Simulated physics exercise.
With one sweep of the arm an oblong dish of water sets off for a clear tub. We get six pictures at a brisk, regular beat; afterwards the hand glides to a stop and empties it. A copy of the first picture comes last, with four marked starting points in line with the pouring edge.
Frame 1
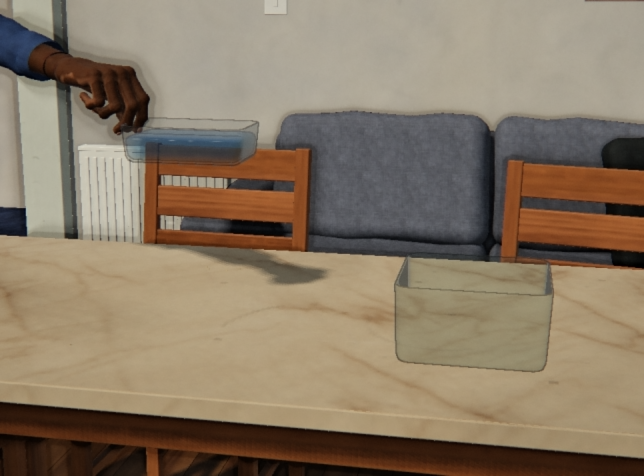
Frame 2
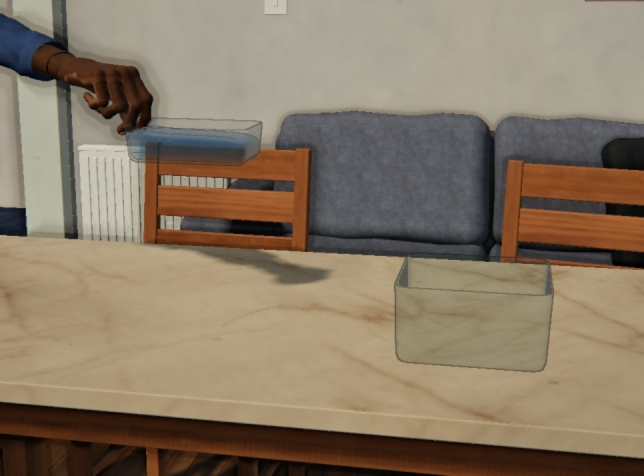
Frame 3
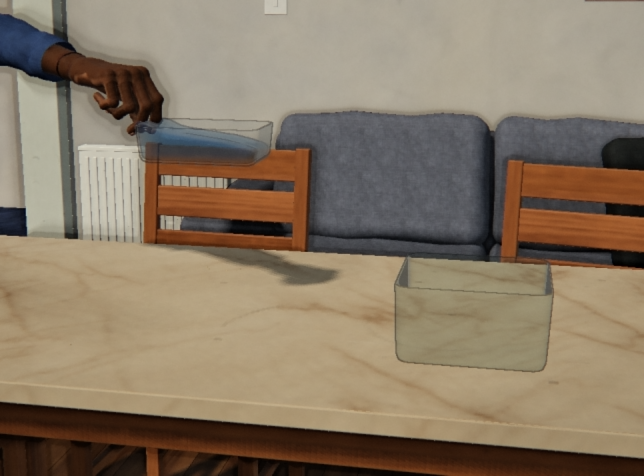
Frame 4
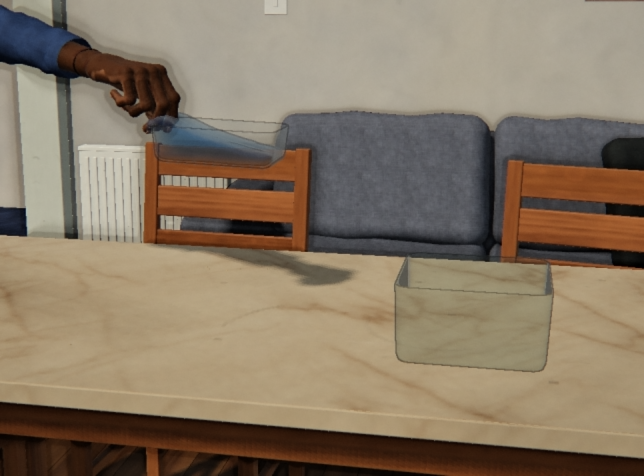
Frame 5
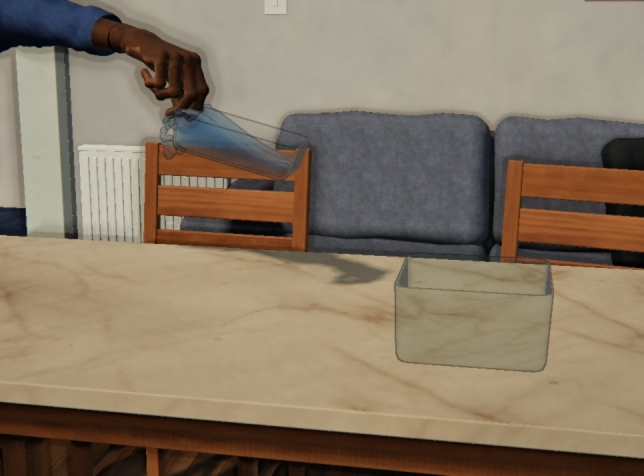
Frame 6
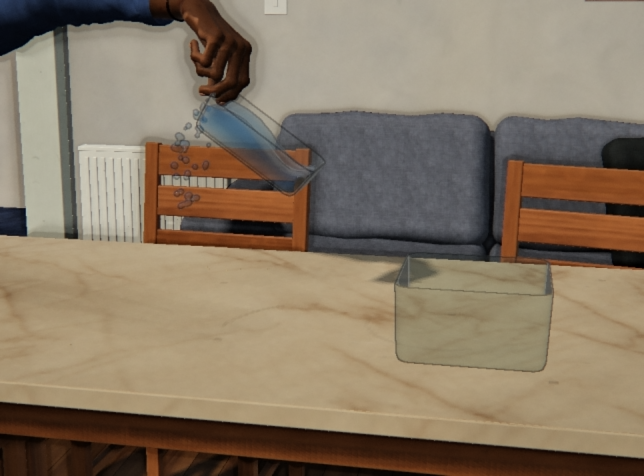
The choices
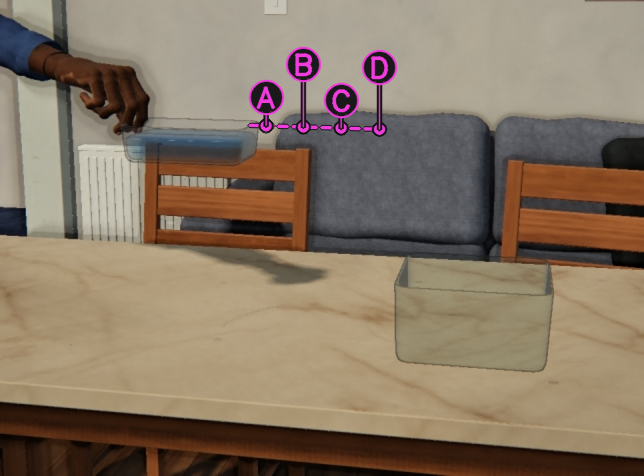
A room with a pale wall is seen from a still, level view across a marble-patterned table. An empty clear tub stands on the right of the table, with wooden chairs and grey-blue cushions behind, while a blue-sleeved arm holds a clear dish of blue water at upper left. The hand moves the dish rightward, tilting it down to the right, and droplets spill from its left side.
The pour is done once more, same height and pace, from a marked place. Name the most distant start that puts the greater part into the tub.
Use place B.
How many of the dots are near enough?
Three.
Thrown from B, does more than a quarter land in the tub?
Yes, clearly.
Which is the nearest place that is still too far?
That would be A.
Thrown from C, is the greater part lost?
No, not at all.
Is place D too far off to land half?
No.
On the marked copy, A at (266, 125); B at (303, 126); C at (341, 128); D at (379, 129).
Choosing A, about 30 % lands in the tub, 62 % falls short and 8 % goes beside or beyond.
Choosing B, about 69 % lands in the tub, 22 % falls short and 9 % goes beside or beyond.
Choosing C, about 82 % lands in the tub, 12 % falls short and 6 % goes beside or beyond.
Choosing D, about 80 % lands in the tub, 6 % falls short and 14 % goes beside or beyond.
